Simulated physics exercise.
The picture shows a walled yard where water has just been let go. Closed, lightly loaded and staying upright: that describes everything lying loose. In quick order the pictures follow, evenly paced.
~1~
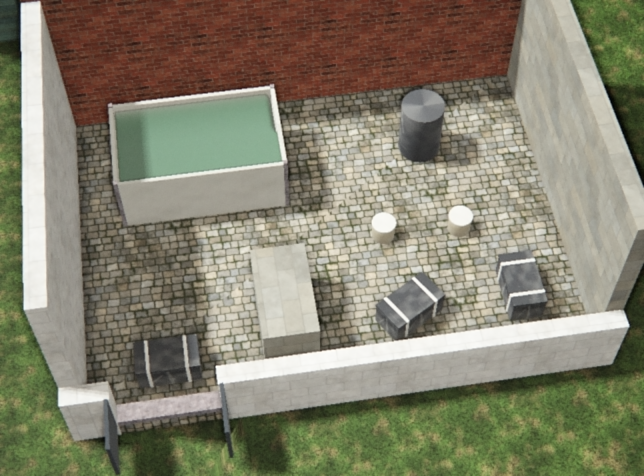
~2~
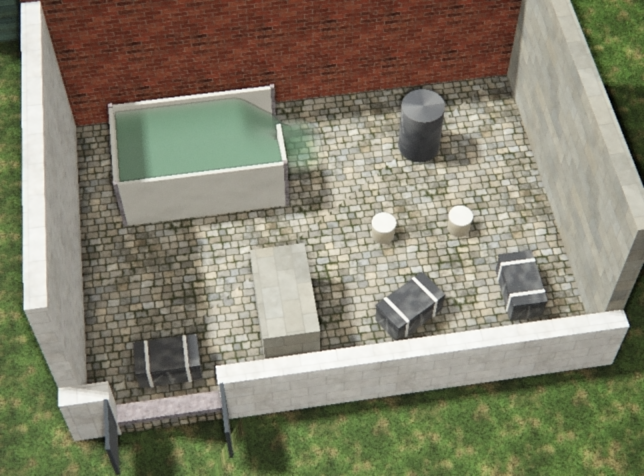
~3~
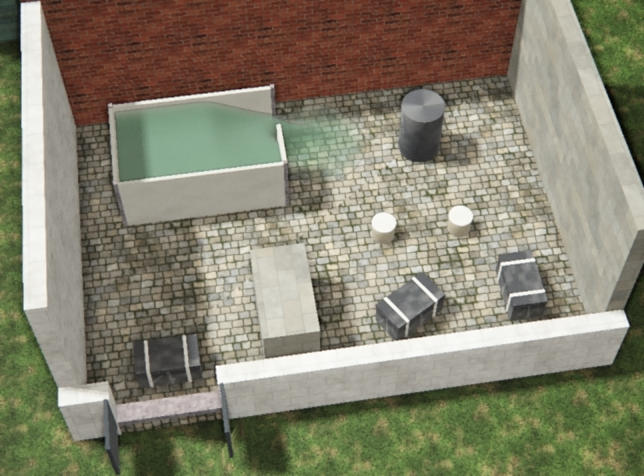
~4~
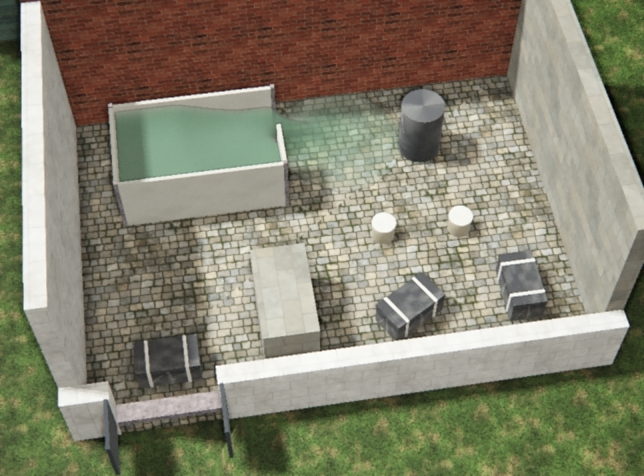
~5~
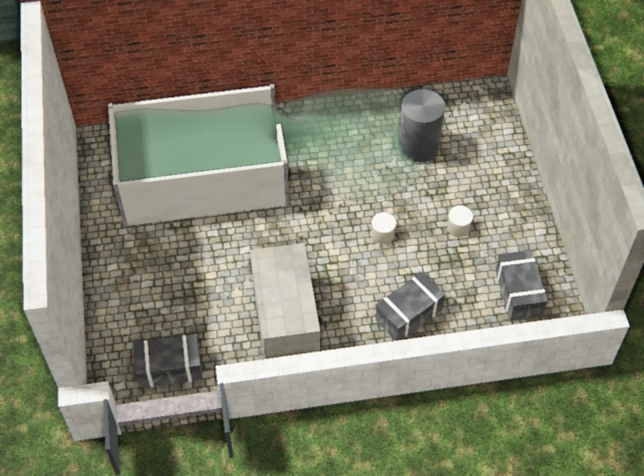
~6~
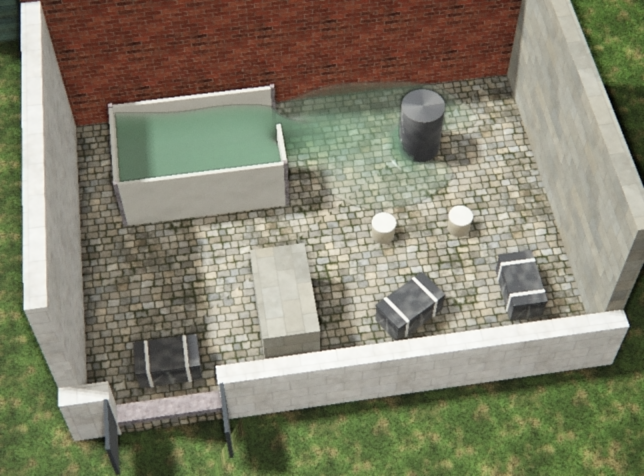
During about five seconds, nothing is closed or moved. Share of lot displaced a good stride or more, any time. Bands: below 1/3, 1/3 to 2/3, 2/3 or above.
I expect the share pushed well aside to be a third to two thirds.
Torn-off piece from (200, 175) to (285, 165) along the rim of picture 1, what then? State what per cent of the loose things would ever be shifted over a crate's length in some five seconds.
About 100 per cent.
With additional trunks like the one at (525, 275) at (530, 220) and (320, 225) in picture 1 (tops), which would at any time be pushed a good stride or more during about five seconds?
Answers in the order given: Went past the threshold, stayed within the threshold.
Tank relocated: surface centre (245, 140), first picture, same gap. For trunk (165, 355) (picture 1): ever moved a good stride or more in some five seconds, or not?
From the way the scene plays out, it travelled less.
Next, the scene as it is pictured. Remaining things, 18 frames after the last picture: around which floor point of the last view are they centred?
The average lies close to (388, 312).
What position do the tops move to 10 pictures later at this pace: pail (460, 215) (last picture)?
Roughly at (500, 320).
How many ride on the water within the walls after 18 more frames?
The number is 1.
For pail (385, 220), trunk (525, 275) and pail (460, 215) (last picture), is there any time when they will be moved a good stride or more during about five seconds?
Never got far, went a long way, went a long way.
A moment on, 0 of 5 are well off their spots; 0 afloat.
Next, 1 of 5 are well off their spots; 0 afloat.
Later, 1 of 5 are well off their spots; 1 afloat.
In the end, 3 of 5 are well off their spots, and 3 have been at some point; 2 afloat.
